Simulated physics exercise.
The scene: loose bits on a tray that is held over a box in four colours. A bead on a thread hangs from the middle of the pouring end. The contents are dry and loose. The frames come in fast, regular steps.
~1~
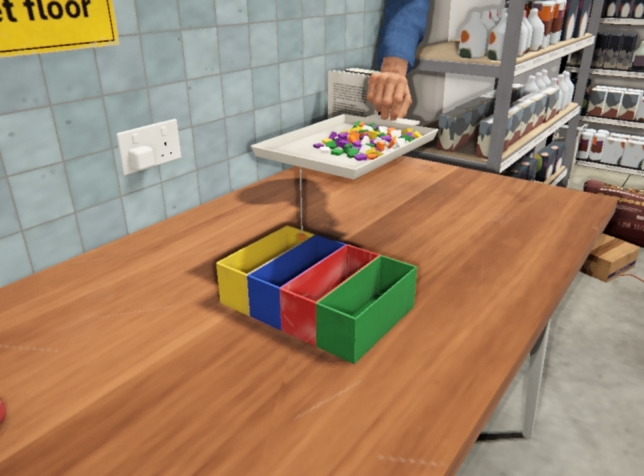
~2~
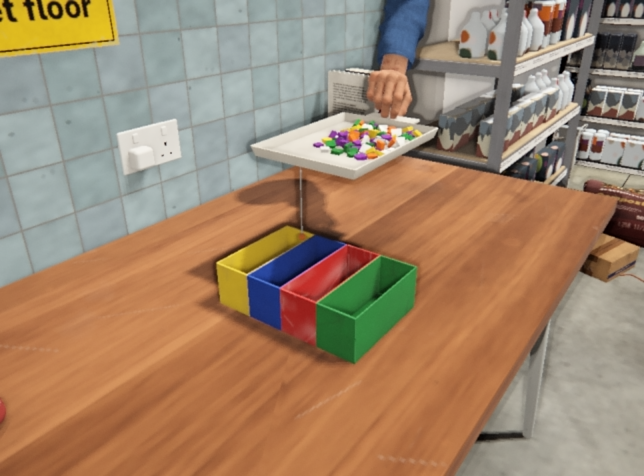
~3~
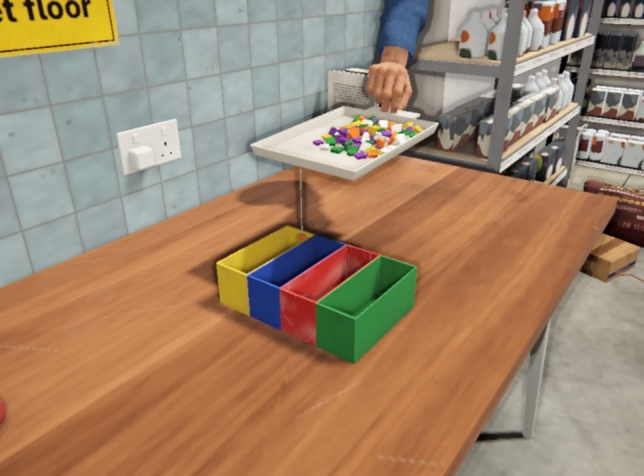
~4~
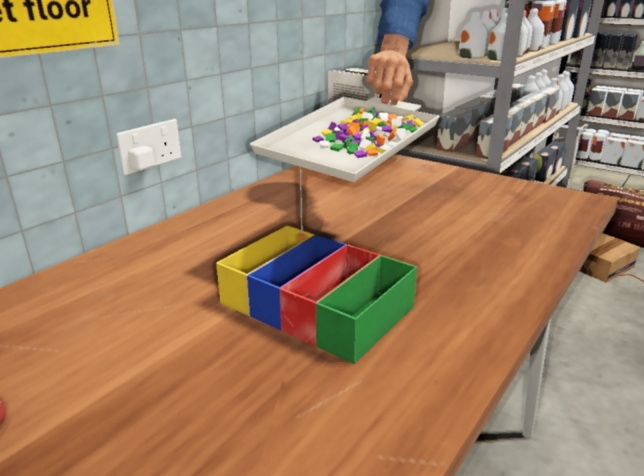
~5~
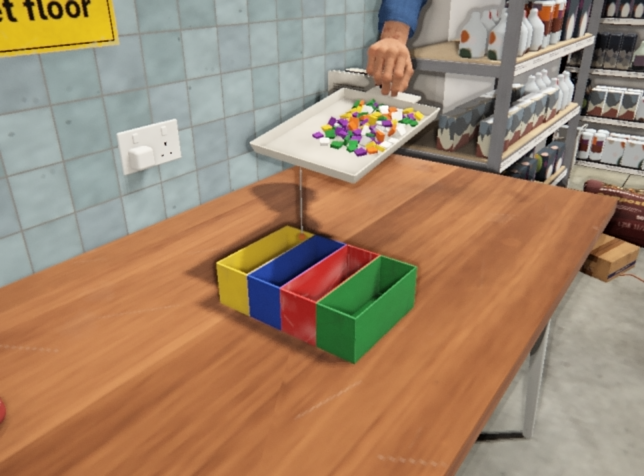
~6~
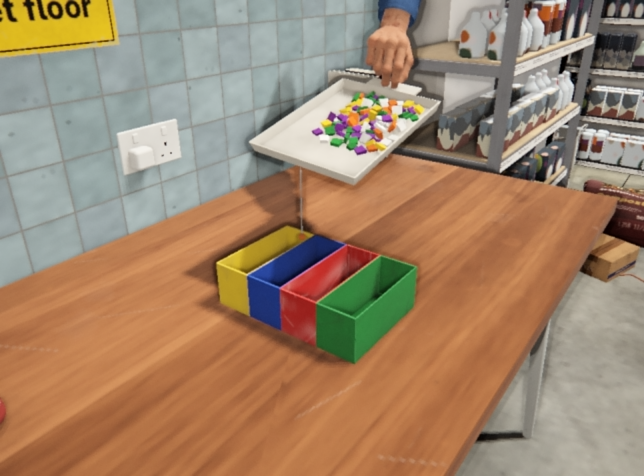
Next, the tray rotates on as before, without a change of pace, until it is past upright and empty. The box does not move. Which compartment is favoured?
Fullest: The red cell.
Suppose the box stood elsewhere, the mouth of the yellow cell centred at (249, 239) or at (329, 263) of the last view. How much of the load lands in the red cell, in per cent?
Near 30 % and 0 %.
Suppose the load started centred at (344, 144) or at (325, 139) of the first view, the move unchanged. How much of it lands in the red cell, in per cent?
In turn 70 and 50 in a hundred.
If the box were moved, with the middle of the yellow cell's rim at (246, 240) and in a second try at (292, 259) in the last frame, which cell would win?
At the first place that green cell, at the second the blue cell.
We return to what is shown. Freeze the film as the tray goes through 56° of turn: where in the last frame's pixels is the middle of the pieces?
Roughly at (342, 151).
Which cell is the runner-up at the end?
Second comes the blue cell.
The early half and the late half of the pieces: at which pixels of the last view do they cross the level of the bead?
Around (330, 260) and then (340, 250).
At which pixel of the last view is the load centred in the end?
Near (332, 307).
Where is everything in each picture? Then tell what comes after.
The first frame shows corners of the pouring end at (255, 146) and (354, 168), level; middle of the load at (371, 141), mosaic tiles; bead on its thread at (302, 237); yellow cell at (233, 285); blue cell at (265, 299); red cell at (298, 313); green cell at (336, 329).
The second frame shows corners of the pouring end at (255, 145) and (354, 168), level; middle of the load at (371, 140).
The third frame shows corners of the pouring end at (255, 144) and (354, 169), tipped barely, lowest at the right corner; middle of the load at (371, 137).
The fourth frame shows corners of the pouring end at (255, 143) and (354, 171), tipped a little, lowest at the right corner; middle of the load at (371, 132).
The fifth frame shows corners of the pouring end at (254, 142) and (354, 173), tipped a little, lowest at the right corner; middle of the load at (371, 126).
The sixth frame shows corners of the pouring end at (254, 141) and (354, 175), tipped clearly, lowest at the right corner; middle of the load at (371, 121); yellow cell at (233, 285); blue cell at (265, 299); red cell at (298, 313); green cell at (336, 329).
Soon after the last picture, tray tipped steeply; nearly all on the tray; a stray few in the red cell; a small part falling or outside the box.
A little later, tray tipped right over; about a quarter on the tray; about a third in the red cell; a small part in the blue cell; a small part in the green cell; a small part falling or outside the box.
Later still, tray tipped past a quarter turn; about two thirds in the red cell; about a quarter in the blue cell; a small part in the green cell.
At rest, tray tipped past a quarter turn; about two thirds in the red cell; about a quarter in the blue cell; a small part in the green cell; none in the yellow cell.
